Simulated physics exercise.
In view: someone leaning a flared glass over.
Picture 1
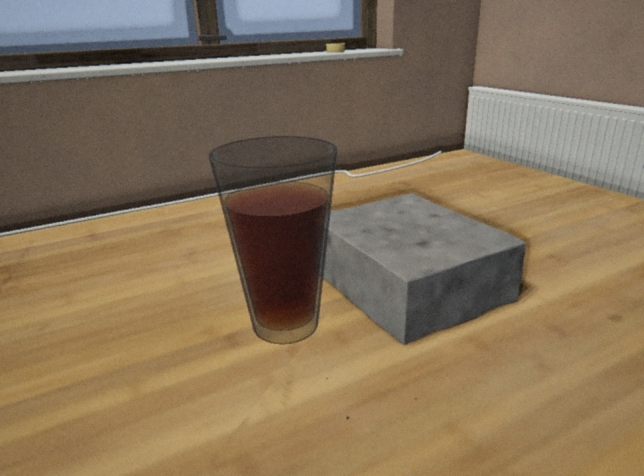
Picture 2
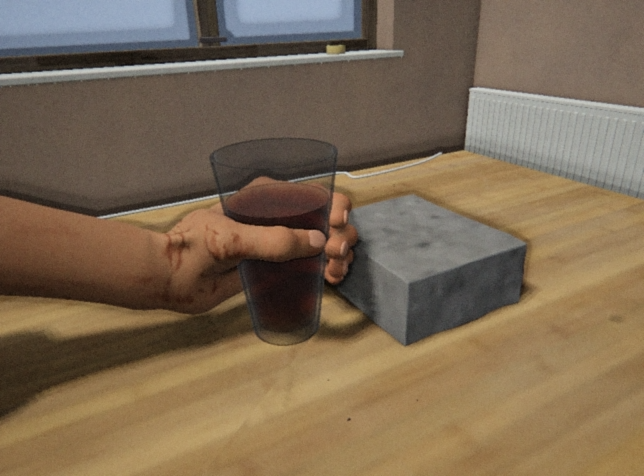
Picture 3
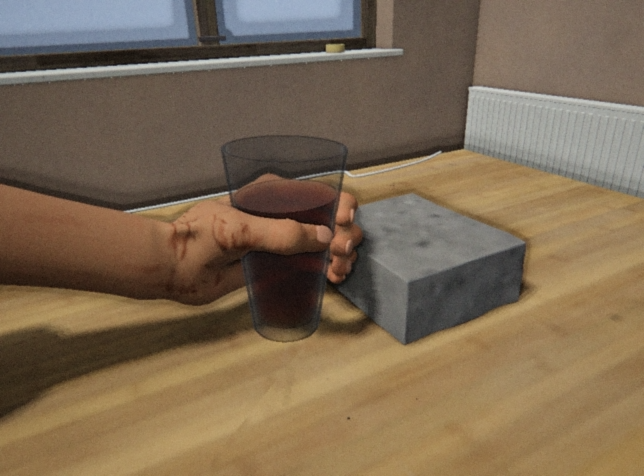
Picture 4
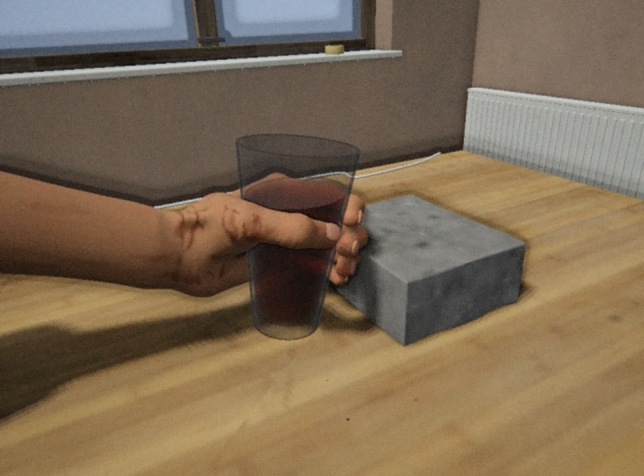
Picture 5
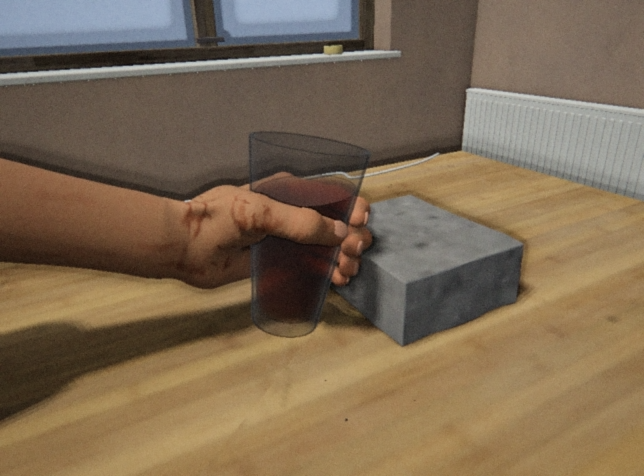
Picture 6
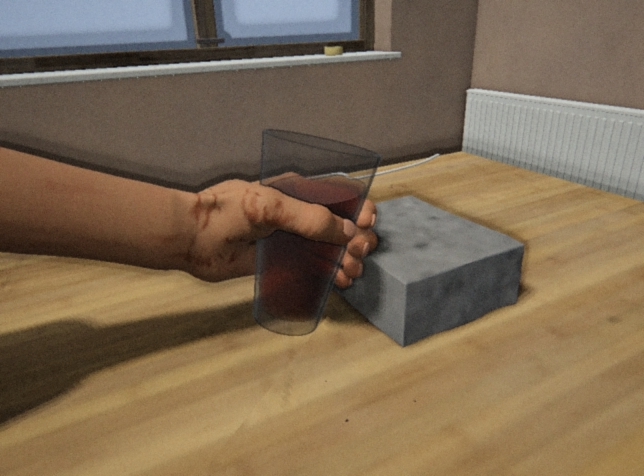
The clip opens on a flared glass of dark red liquid standing upright beside a grey block on a wooden surface. A hand reaches in from the left and grips the glass, then gradually leans it to the right, its rim shifting towards the block while the block stays still.
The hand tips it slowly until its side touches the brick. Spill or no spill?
The flared glass keeps it all in.
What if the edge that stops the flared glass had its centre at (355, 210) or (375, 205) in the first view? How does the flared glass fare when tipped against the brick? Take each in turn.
In that order: Is safe, loses none.
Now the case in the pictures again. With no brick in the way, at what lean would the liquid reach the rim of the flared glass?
Near 45 degrees.
Next, the flared glass leans by about 20°; its rim is dry.
After that, the flared glass leans by about 25°; its rim is dry.
Finally, the flared glass leans by about 25°, against the brick; its rim is dry.
